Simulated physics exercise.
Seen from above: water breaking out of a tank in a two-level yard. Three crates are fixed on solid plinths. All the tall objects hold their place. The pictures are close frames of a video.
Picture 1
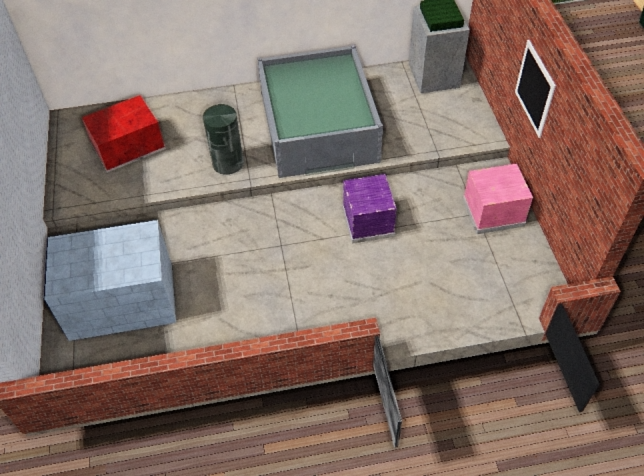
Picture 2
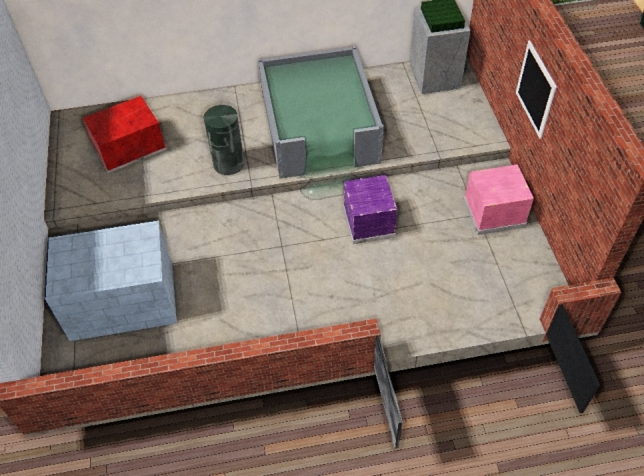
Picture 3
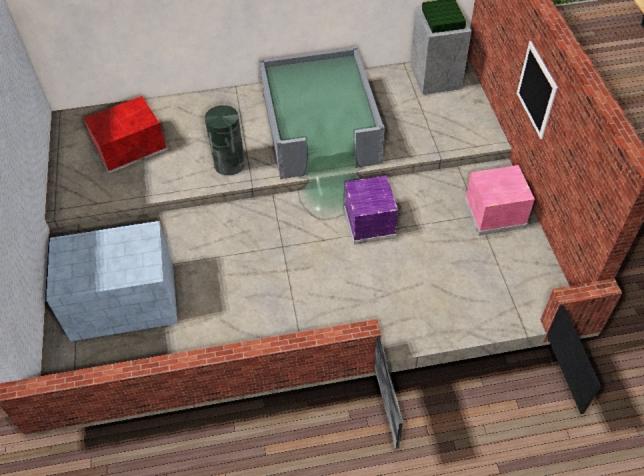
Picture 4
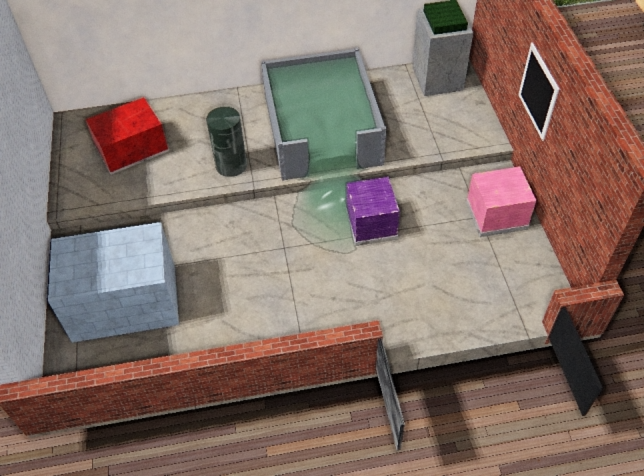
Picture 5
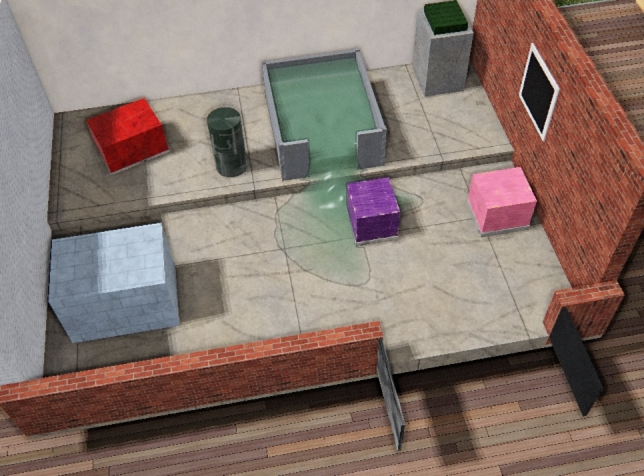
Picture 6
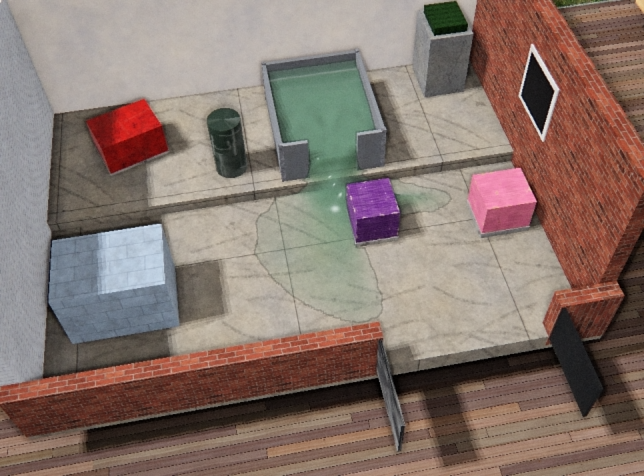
At first, still green water fills a gray tank on the upper level of a walled yard, among colored blocks. Then the tank's front opens and water pours through the gap onto the lower level, spreading in a widening, thin sheet around the purple block and toward the low brick wall.
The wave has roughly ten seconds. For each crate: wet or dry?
The pink crate is soaked; the red crate keeps dry; the purple crate is soaked.
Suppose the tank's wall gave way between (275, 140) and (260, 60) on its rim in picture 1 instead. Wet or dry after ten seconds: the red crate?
Red is topped.
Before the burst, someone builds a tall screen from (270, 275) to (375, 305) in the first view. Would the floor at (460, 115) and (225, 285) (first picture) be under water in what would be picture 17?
One after the other: Dry, wet.
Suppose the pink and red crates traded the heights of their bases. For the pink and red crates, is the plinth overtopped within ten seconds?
In short: Pink crate is topped, red crate is safe.
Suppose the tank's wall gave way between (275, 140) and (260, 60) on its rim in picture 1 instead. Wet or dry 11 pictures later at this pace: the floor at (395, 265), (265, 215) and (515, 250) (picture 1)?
One after the other: Free of water, under water, free of water.
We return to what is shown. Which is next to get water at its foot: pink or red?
The one in pink.
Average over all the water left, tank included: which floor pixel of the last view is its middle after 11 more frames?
Close to (329, 200).
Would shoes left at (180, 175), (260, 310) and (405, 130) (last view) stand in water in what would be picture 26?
As listed: No water, under water, not flooded.
A moment on, water covers 25 % of the floor; the pink crate water round its plinth, the red crate not reached, the purple crate water round its plinth.
Next, water covers 35 % of the floor; the pink crate water round its plinth, the red crate not reached, the purple crate water round its plinth.
Then, water covers 45 % of the floor; the pink crate water round its plinth, the red crate not reached, the purple crate water round its plinth.
Later, water covers 60 % of the floor; the pink crate water round its plinth, the red crate not reached, the purple crate water round its plinth.
In the end, water covers 60 % of the floor; the pink crate was topped, the red crate stayed above the water, the purple crate was topped.
